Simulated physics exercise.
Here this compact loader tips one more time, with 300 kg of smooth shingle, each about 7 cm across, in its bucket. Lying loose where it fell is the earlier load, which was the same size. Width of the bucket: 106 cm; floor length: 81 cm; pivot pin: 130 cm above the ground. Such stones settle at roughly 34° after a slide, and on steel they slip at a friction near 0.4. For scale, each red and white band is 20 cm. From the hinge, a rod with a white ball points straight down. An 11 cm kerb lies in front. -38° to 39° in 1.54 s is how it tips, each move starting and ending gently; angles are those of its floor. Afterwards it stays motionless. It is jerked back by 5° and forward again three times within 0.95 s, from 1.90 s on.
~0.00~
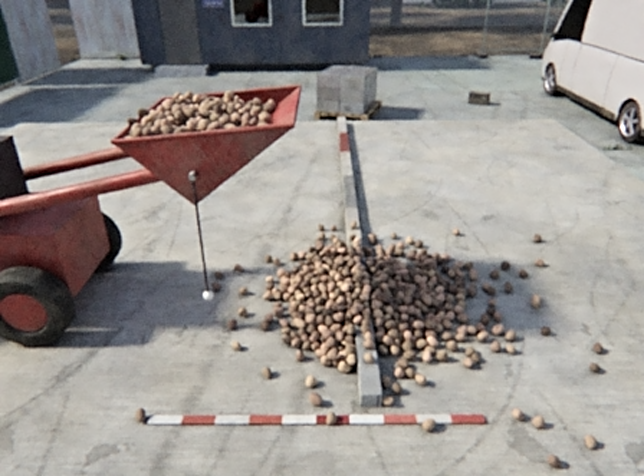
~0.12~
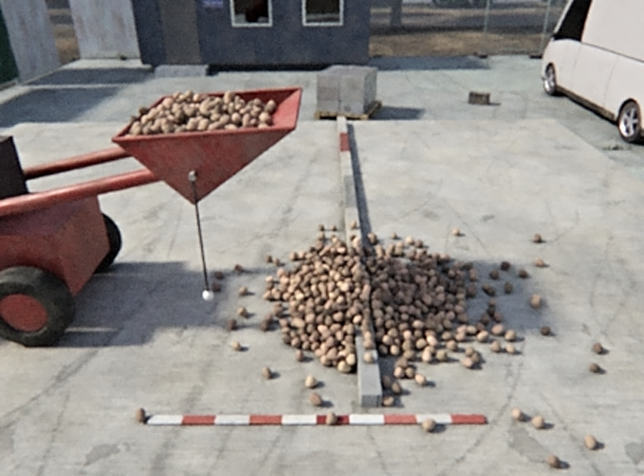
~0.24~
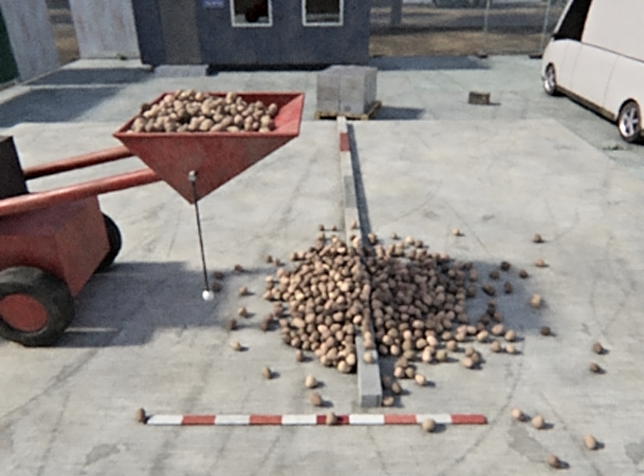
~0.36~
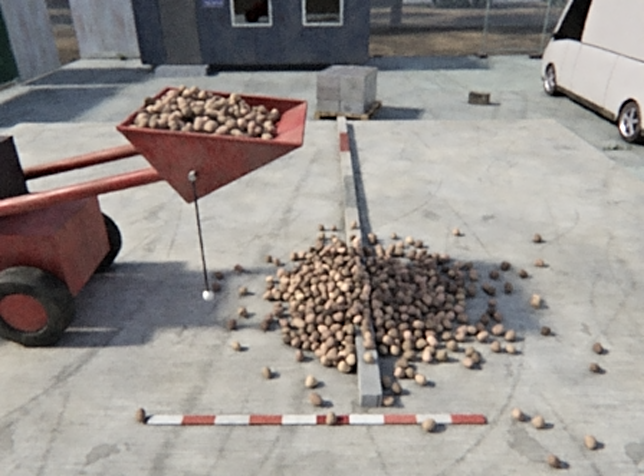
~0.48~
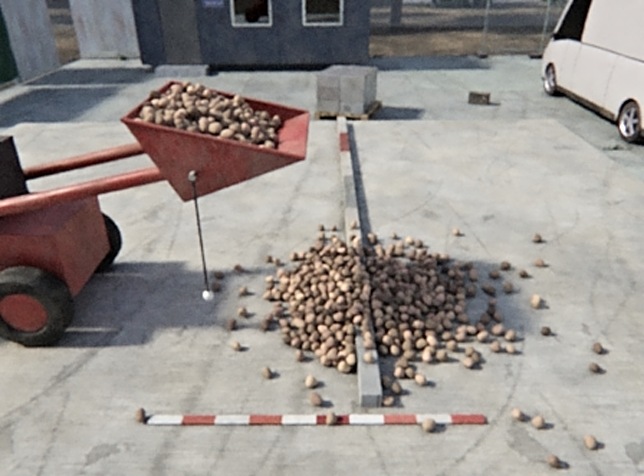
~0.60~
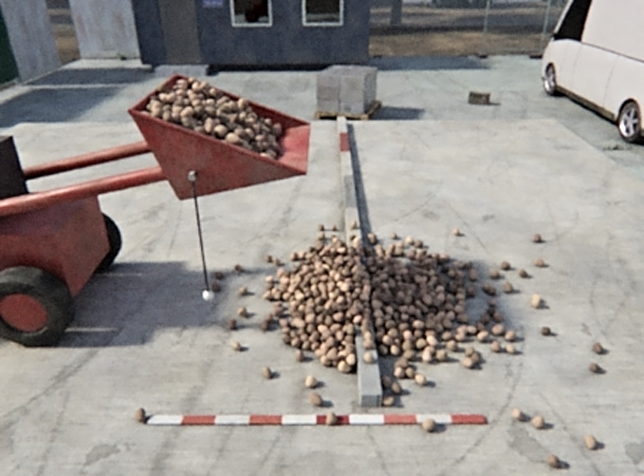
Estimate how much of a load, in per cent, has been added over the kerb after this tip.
Roughly 30 per cent of a load has been added.
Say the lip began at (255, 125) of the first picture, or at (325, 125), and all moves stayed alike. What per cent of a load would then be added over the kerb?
Some 5 percent, and then 60 percent.
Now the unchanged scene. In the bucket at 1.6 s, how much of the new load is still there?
About 30 per cent.
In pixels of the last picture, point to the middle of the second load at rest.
Middle: Approx. (334, 286) px.
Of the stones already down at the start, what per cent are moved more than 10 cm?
I'd put it at about 15 per cent.
After 1.2 s the floor is at 27°; in per cent of one load, 98 in the bucket, 56 on this side of the kerb, 46 over the kerb; the foremost stones are at (562, 304).
After 1.6 s the floor is at 39°; in per cent of one load, 28 in the bucket, 124 on this side of the kerb, 48 over the kerb; the foremost stones are at (562, 304).
After 3.3 s the floor is at 39°; in per cent of one load, 0 in the bucket, 124 on this side of the kerb, 76 over the kerb; the foremost stones are at (558, 296).
After 5.8 s the floor is at 39°; in per cent of one load, 0 in the bucket, 124 on this side of the kerb, 76 over the kerb; the foremost stones are at (558, 296). Net gain over the kerb, 30.
